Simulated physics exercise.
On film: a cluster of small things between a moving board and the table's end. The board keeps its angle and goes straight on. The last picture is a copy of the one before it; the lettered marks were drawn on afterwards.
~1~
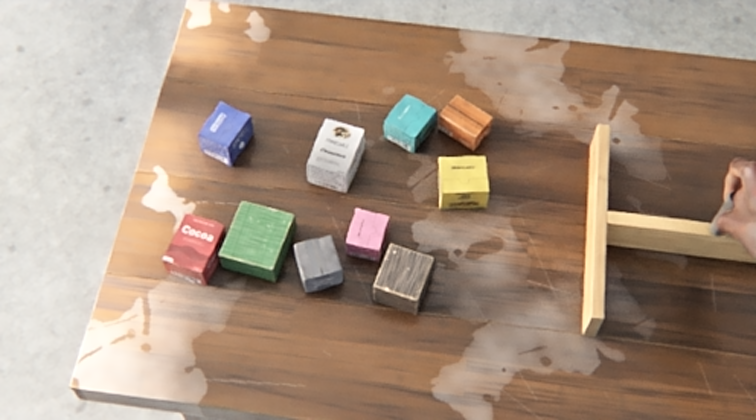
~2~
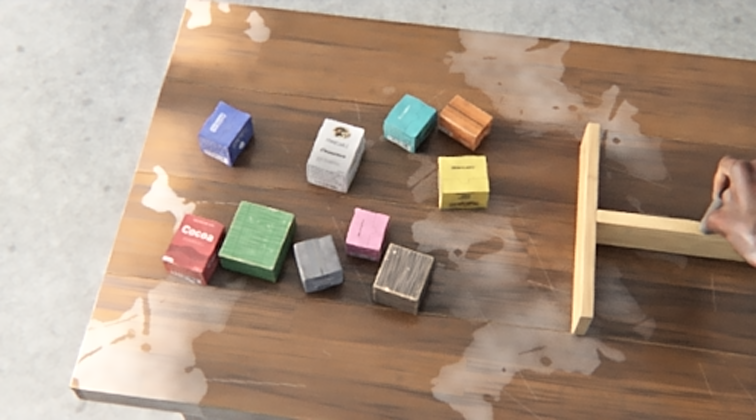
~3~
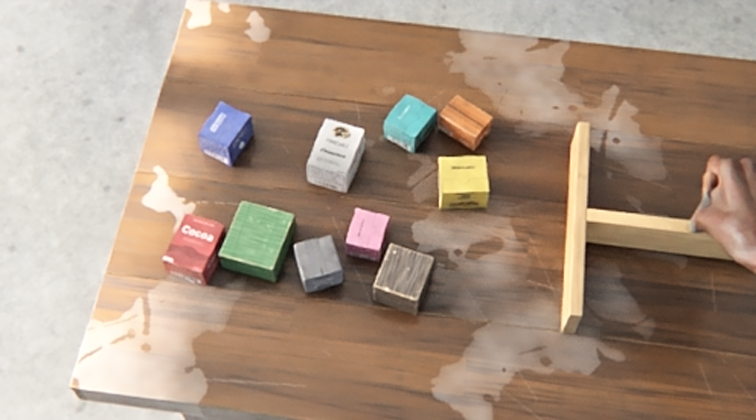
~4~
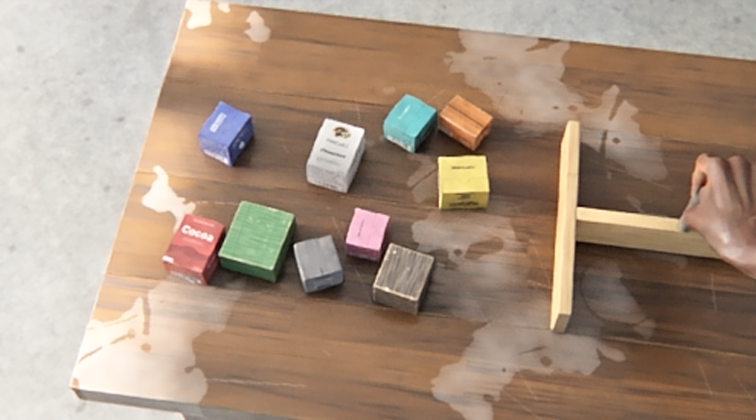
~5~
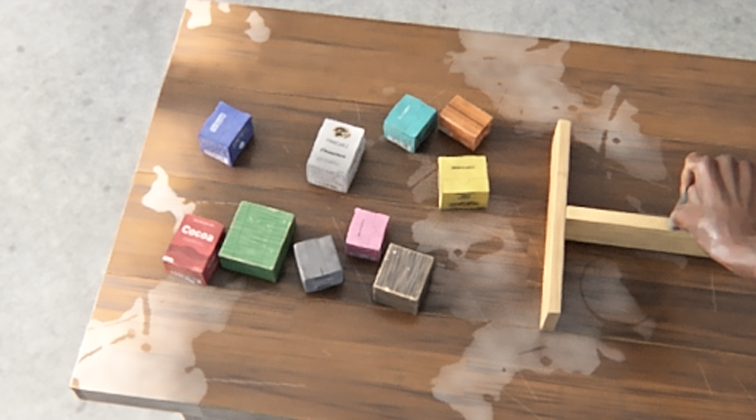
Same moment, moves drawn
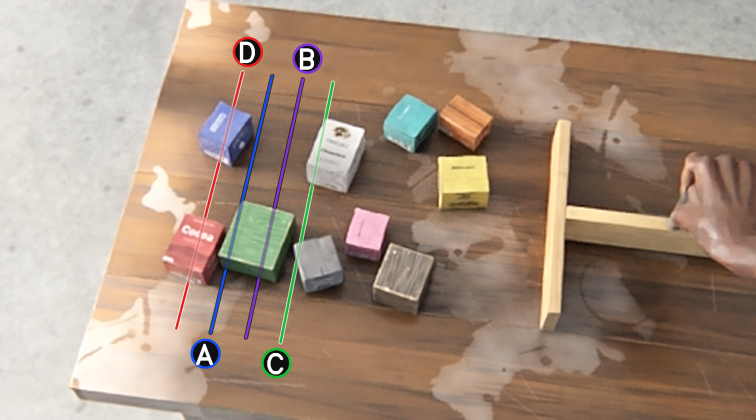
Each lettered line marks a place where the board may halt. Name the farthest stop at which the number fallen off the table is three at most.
It can go as far as D.
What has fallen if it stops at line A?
The red packet.
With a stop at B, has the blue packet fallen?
No.
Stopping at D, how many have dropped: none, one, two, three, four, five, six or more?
Three.
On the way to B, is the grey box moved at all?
By then, yes.
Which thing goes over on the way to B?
It is the red packet.
On the marked copy, A at (244, 195); B at (277, 199); C at (309, 203); D at (212, 191).
With D. Early on, board (433, 196); orange box (426, 106); black block (392, 281).
Further on, board (308, 180); red packet (126, 247); green block (182, 235).
At the end, board (211, 169); blue packet over the edge; red packet over the edge; three fallen.
As for the rest, A is within the limit but short; B is within the limit but short; C is within the limit but short.
